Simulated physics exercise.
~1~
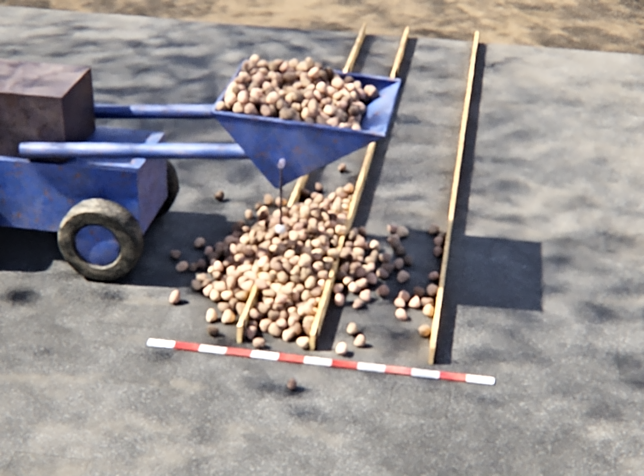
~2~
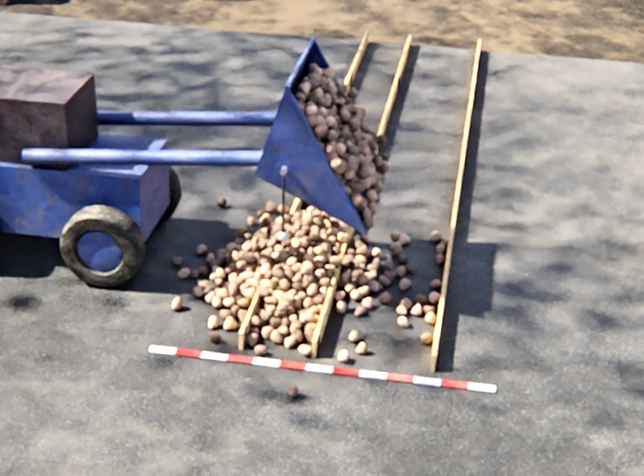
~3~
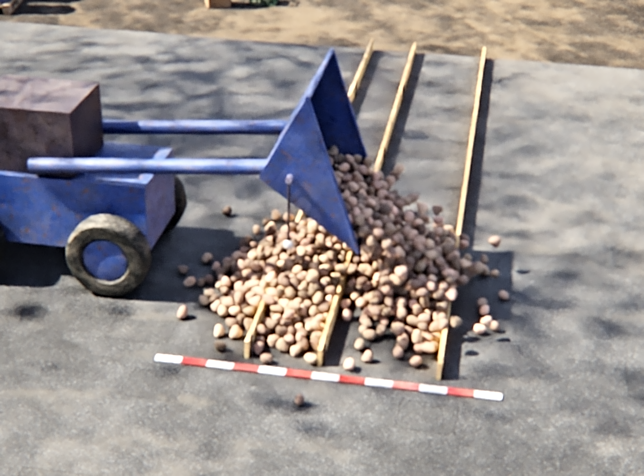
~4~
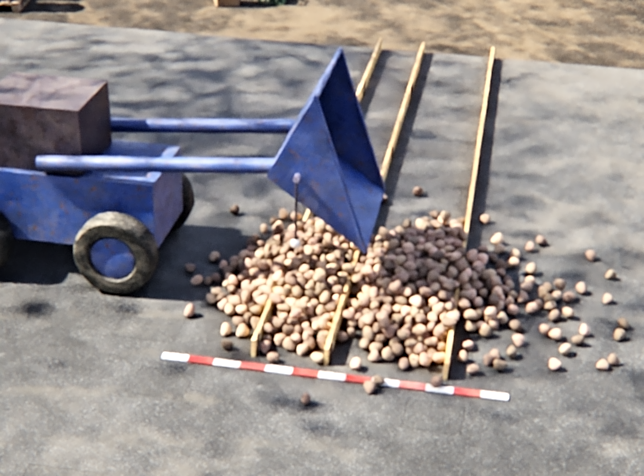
On a paved yard, a blue loader tips its bucket, spilling round stones across wooden planks.
